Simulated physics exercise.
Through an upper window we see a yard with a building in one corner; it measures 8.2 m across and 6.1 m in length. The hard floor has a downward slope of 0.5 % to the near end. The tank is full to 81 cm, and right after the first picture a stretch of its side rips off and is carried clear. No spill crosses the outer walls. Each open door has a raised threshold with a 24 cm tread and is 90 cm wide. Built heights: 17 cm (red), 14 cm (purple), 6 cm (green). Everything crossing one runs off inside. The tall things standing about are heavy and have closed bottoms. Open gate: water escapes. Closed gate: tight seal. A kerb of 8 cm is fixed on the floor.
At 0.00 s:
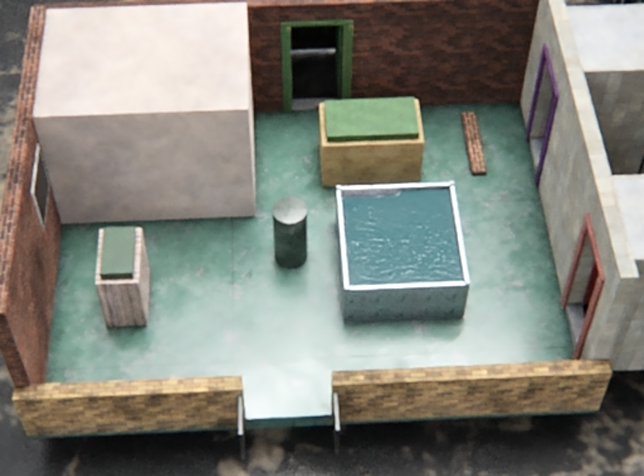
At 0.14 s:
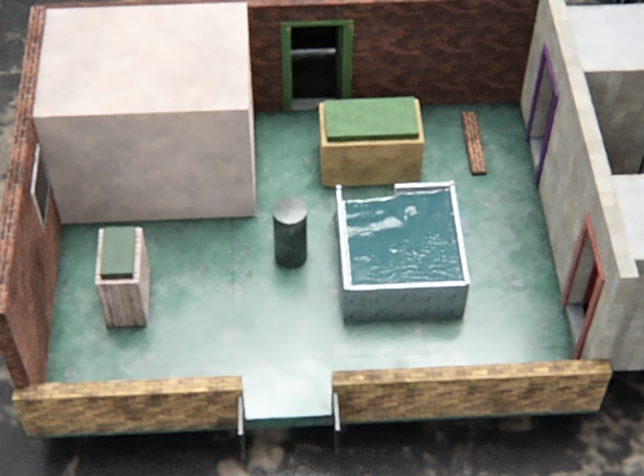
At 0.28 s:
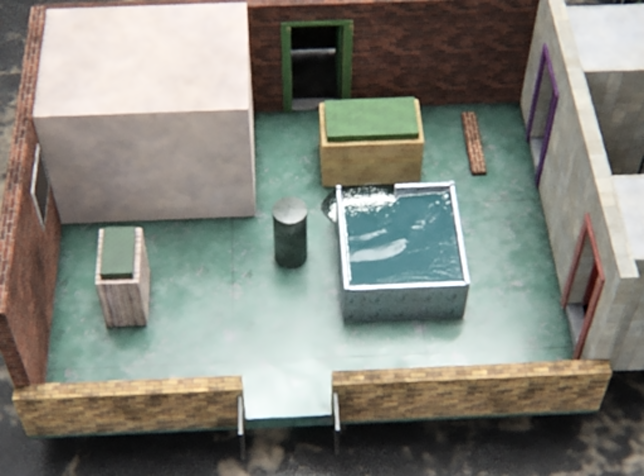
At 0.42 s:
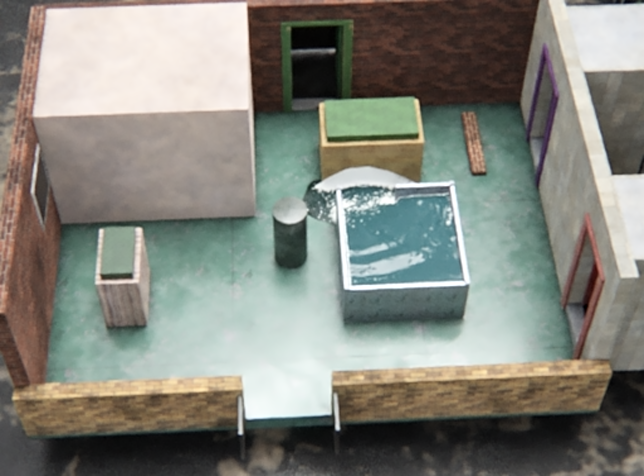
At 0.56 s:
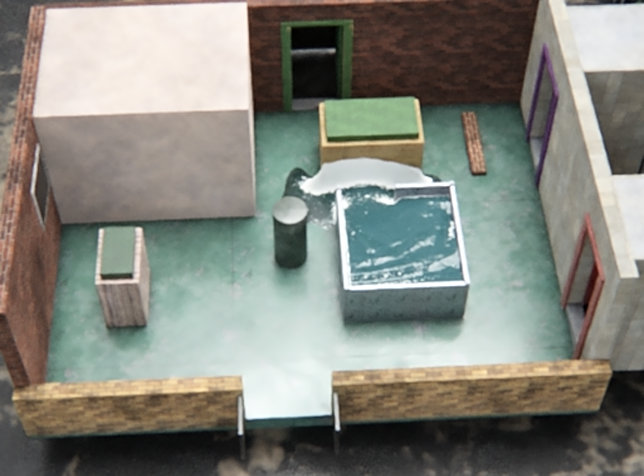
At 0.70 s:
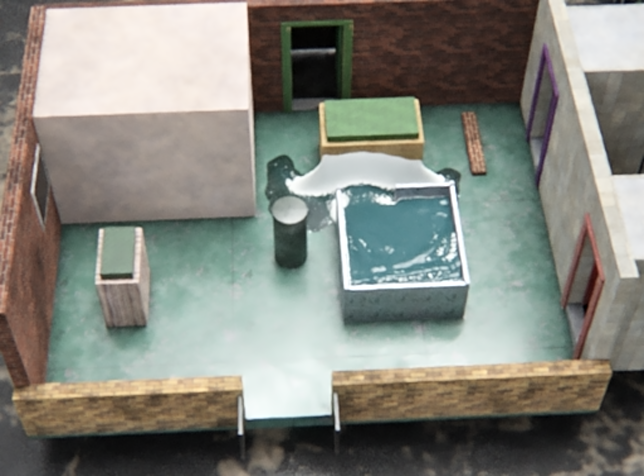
Walled yard with a square water tank, its surface churning as water pours from the far side and spreads across the floor.
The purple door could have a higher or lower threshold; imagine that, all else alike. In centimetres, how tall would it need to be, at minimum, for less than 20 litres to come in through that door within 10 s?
About 12.5 cm.
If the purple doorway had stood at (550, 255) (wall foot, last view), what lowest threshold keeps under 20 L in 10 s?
10.5 cm.
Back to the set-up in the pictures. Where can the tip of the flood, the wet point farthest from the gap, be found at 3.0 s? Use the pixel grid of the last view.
Around (104, 400).
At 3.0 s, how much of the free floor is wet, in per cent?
Wet share: Around 60 %.
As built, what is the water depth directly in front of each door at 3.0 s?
Depths, in cm - red: 5, purple: 14, green: 12.
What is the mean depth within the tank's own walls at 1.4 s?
Roughly 54 cm.
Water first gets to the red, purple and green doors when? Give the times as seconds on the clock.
Arrival times: Red 2.2 seconds, purple 1.4 seconds, green 1.8 seconds.
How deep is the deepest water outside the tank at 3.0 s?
About 36 cm at most.
After 1.4 s water covers 20 % of the floor, deepest (62 cm) near (358, 189); it has not reached the purple door.
After 3.0 s water covers 60 % of the floor, deepest (36 cm) near (358, 189); 14 cm at the purple door, 10 litres in over its 14 cm threshold.
After 10.0 s water covers 100 % of the floor, deepest (13 cm) near (519, 392); 7 cm at the purple door, 12 litres in over its 14 cm threshold.
At the purple door as built, the water arrived by 1.5 s and peaked near 17 cm at 2.2 s.
With a threshold of 10.5 cm, 33 litres would have come in within the 10 s; with 14.5 cm, 11 litres. So under 20 litres takes about 12.5 cm.
